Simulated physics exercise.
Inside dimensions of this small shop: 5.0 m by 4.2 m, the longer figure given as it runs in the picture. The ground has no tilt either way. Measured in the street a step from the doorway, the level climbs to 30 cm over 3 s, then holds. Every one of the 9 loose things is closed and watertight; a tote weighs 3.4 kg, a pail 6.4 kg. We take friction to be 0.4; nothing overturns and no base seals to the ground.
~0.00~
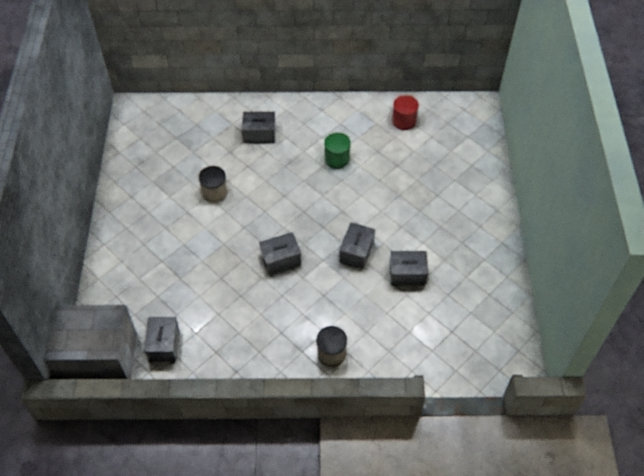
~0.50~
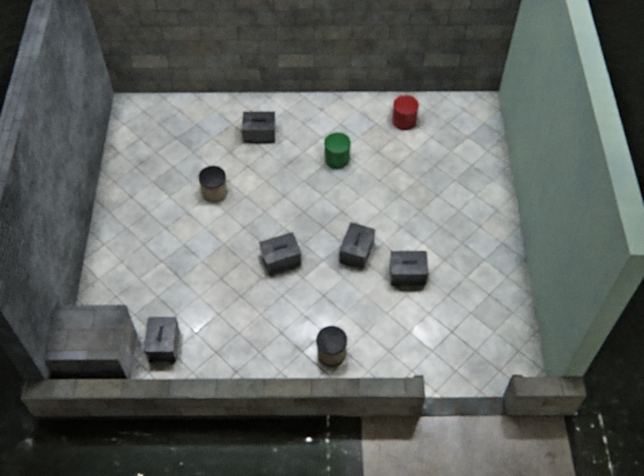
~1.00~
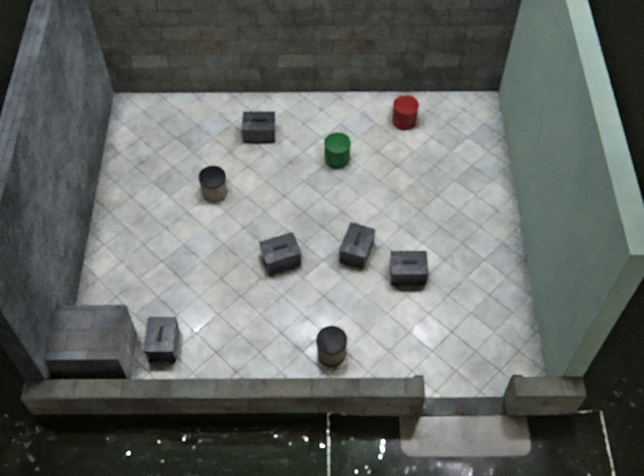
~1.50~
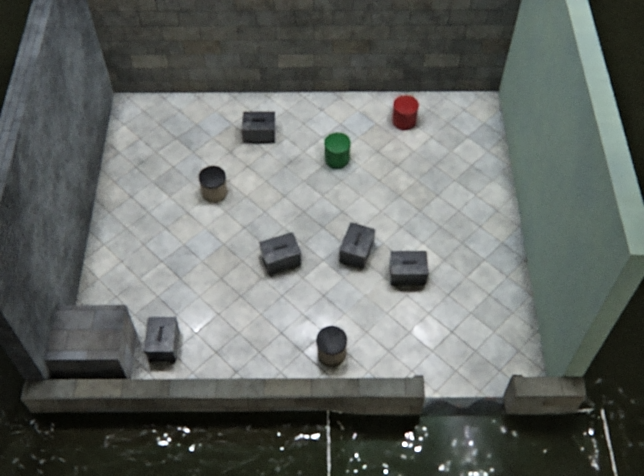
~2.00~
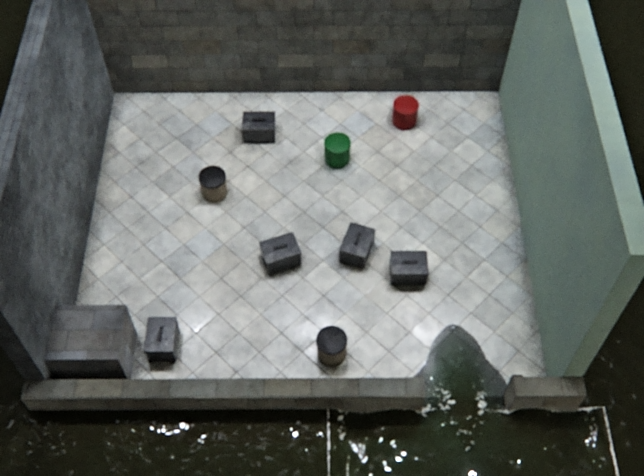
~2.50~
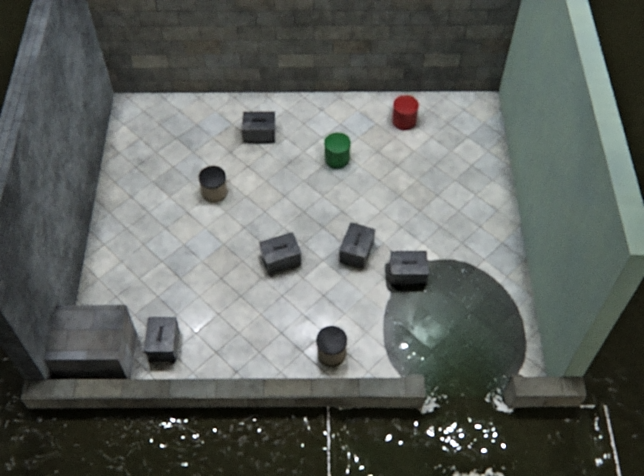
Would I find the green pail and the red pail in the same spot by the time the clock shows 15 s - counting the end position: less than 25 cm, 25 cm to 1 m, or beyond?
Green pail: A long trip. Red pail: A long trip.
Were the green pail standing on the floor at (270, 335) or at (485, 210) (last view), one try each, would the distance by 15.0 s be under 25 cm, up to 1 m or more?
I'd expect it to get swept far off the first time and to get swept far off the second time.
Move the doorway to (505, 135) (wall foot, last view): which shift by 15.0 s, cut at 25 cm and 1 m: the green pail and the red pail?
Green pail: Goes a long way; red pail: Goes a long way.
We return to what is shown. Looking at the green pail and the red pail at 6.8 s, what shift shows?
About 60 and 80 cm by then.
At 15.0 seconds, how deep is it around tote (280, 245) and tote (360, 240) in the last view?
Close to 13 and 11 centimetres.
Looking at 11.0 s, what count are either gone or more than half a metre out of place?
The number comes to 8.
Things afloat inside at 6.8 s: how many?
At that instant the tally stands at 5.
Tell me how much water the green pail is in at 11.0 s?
Depth approx. 11 cm.
After 3.5 s the green pail is near (338, 143), 0.0 m from its start, aground; the red pail is near (406, 105), 0.0 m from its start, aground; 0 afloat.
After 6.8 s the green pail is near (299, 117), 0.6 m from its start, afloat; the red pail is near (337, 115), 0.9 m from its start, afloat; 5 afloat.
After 11.0 s the green pail is near (104, 216), 2.8 m from its start, afloat; the red pail is near (158, 246), 3.5 m from its start, afloat; 7 afloat.
After 15.0 s the green pail is near (275, 350), 2.8 m from its start, afloat; the red pail is near (348, 294), 2.8 m from its start, afloat; 9 afloat.
